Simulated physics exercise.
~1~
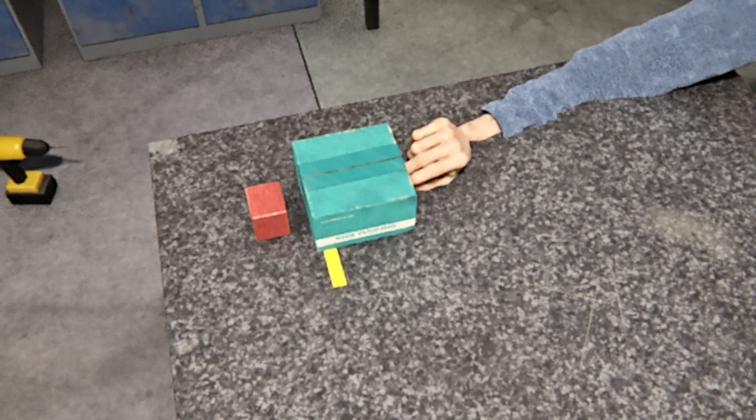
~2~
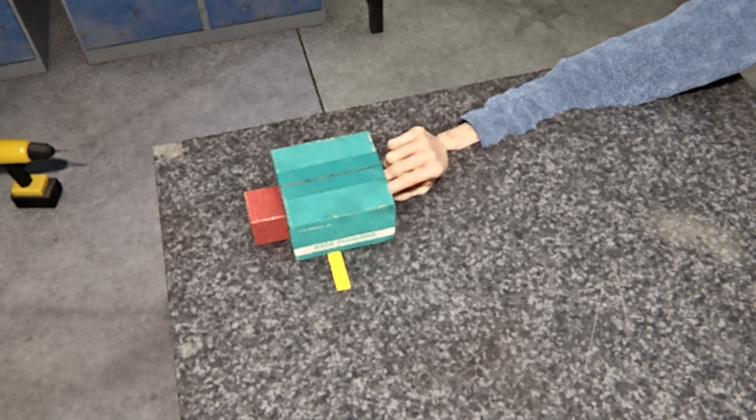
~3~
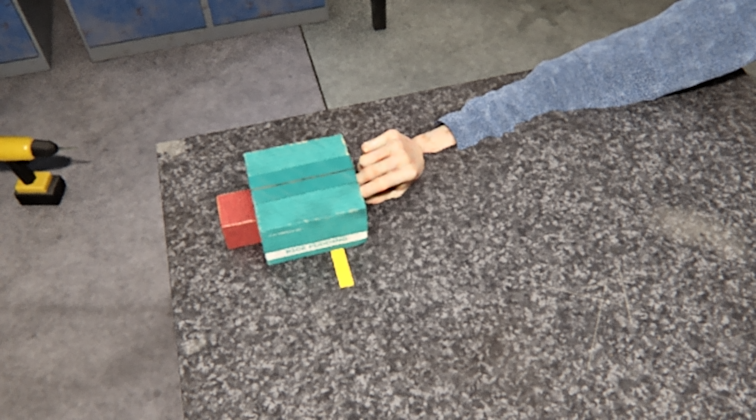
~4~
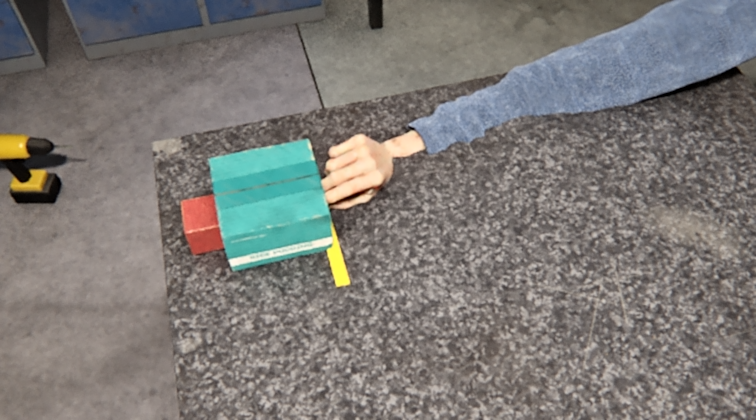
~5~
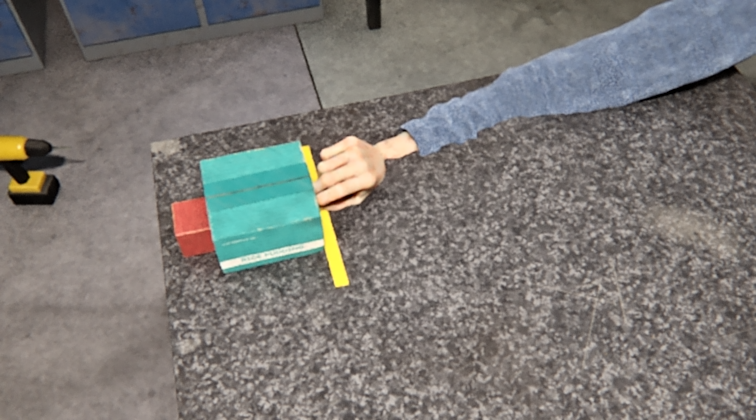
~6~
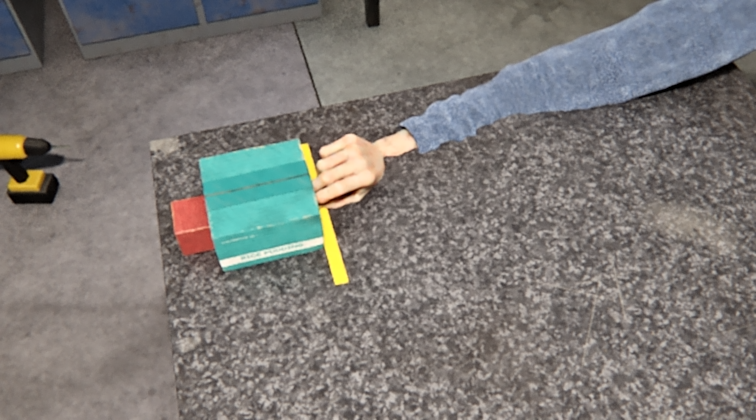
Hand in a blue sleeve pushing a turquoise box left into a red block, both stopping on the speckled table beside yellow tape.
